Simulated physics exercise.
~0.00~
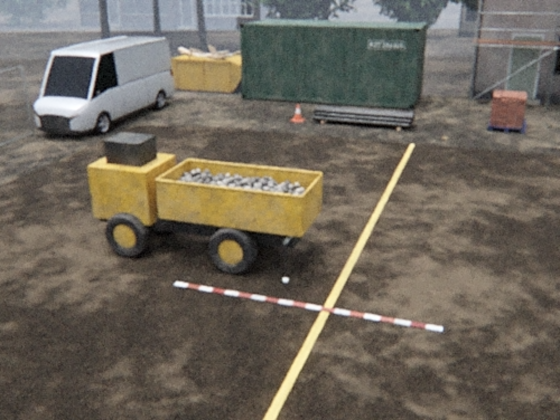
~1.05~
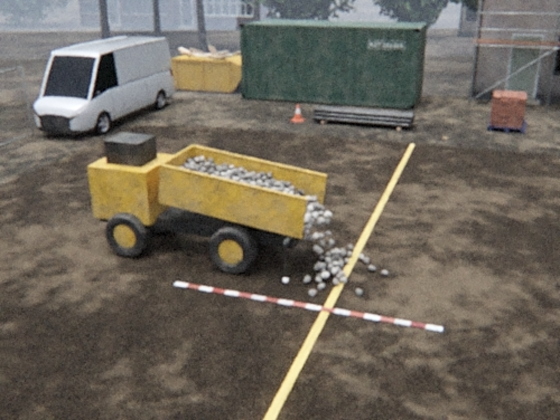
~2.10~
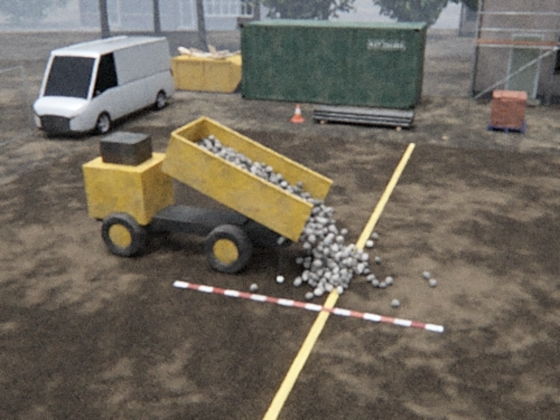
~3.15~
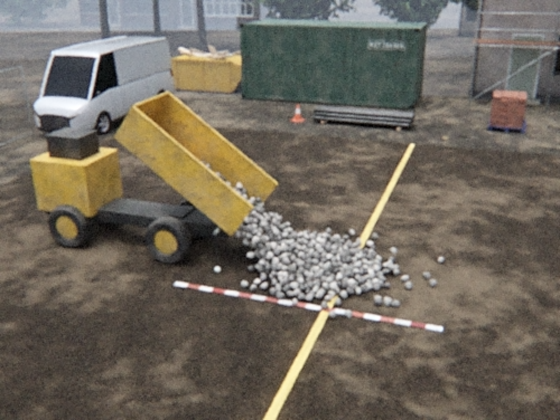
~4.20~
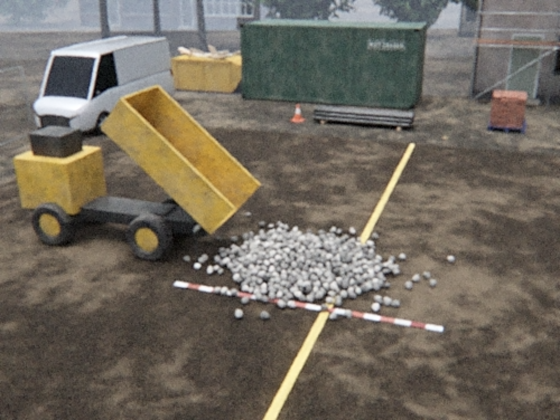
A yellow tipper loaded with pale round stones stands left of centre on a muddy yard, seen from above, with a white van, a green container and an orange cone behind it. A yellow line and a red-and-white staff cross on the ground to its right. The body tilts up at the front, and stones spill from its right end around the line. As it rises more steeply, the machine draws away to the left and the pile spreads. Finally the raised body is empty, and the stones lie in a low heap, mostly left of the line.
